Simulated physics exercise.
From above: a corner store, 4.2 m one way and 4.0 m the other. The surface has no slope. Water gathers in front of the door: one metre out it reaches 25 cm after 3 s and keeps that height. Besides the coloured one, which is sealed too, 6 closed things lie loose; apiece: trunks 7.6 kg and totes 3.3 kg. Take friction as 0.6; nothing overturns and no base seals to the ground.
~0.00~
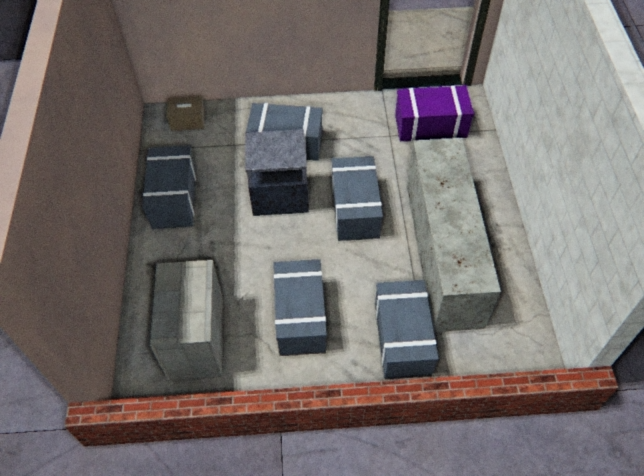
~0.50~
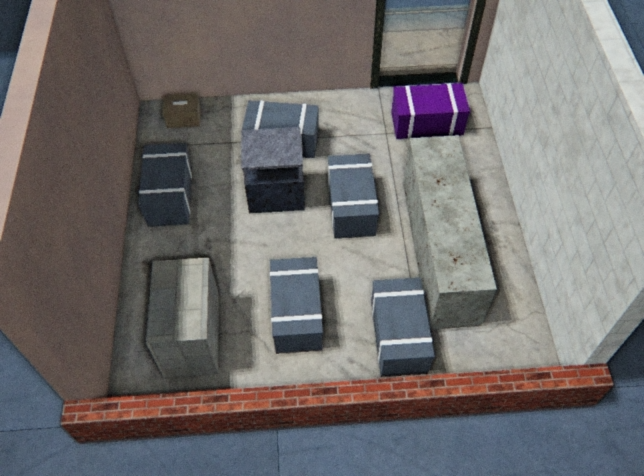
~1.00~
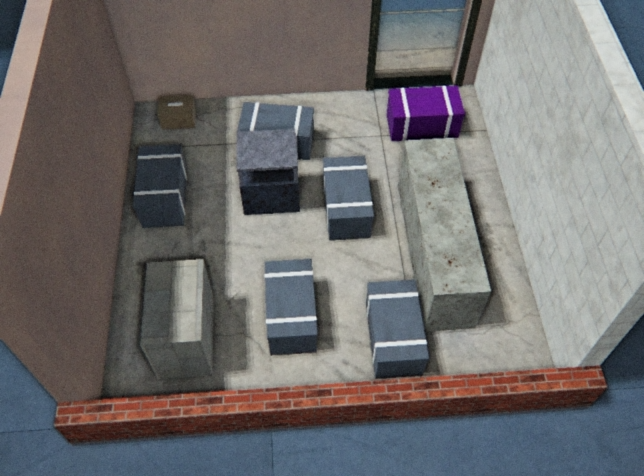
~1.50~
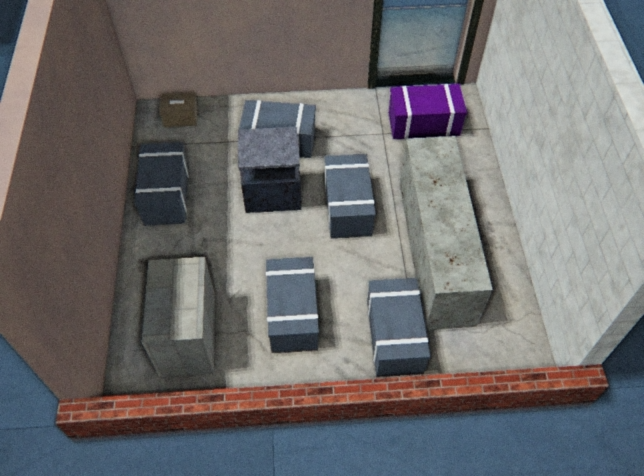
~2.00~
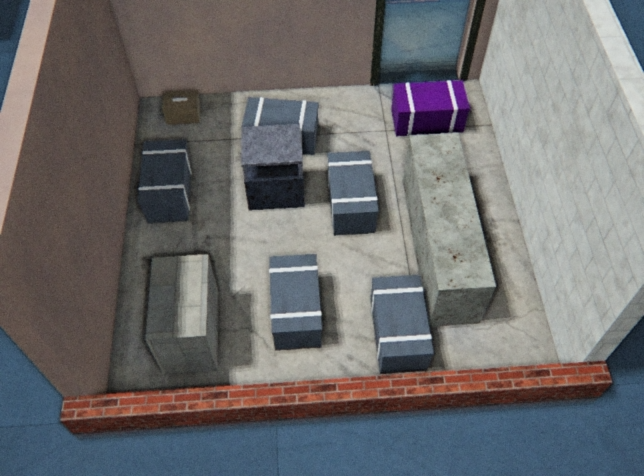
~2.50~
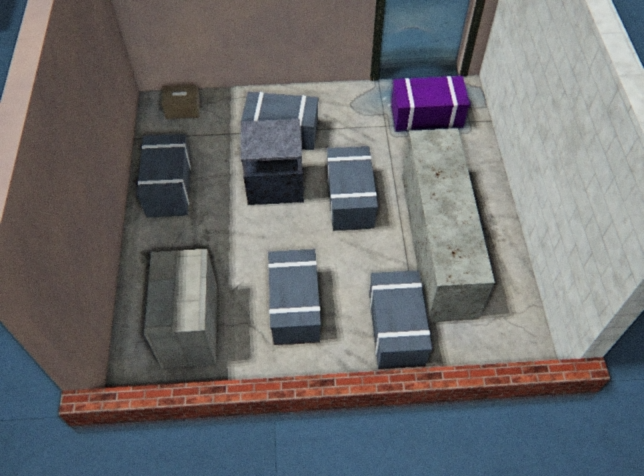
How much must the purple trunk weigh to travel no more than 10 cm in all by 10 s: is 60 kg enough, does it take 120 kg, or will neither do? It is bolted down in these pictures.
I expect that only the higher weight holds it.
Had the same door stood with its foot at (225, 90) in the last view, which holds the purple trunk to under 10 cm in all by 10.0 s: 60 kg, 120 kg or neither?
Then the smaller load will do.
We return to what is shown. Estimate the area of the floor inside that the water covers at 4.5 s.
Roughly 7.0 m2.
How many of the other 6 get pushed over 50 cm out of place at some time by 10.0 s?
That makes 3.
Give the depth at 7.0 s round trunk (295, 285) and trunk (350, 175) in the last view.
Roughly 2 and 3 cm.
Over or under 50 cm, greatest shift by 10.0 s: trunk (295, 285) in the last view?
Answer: Short of it.
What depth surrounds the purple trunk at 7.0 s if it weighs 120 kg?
Roughly 10 cm.
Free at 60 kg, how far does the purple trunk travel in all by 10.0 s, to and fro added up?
About 60 cm.
After 3.5 s the purple trunk would be 13 cm from its start with 60 kg and 0 cm from its start with 120 kg; 10 cm of water round it then.
After 4.5 s the purple trunk would be 50 cm from its start with 60 kg and 0 cm from its start with 120 kg; 10 cm of water round it then.
After 7.0 s the purple trunk would be 58 cm from its start with 60 kg and 0 cm from its start with 120 kg; 10 cm of water round it then.
After 10.0 s the purple trunk would be 60 cm from its start with 60 kg and 0 cm from its start with 120 kg; 10 cm of water round it then.
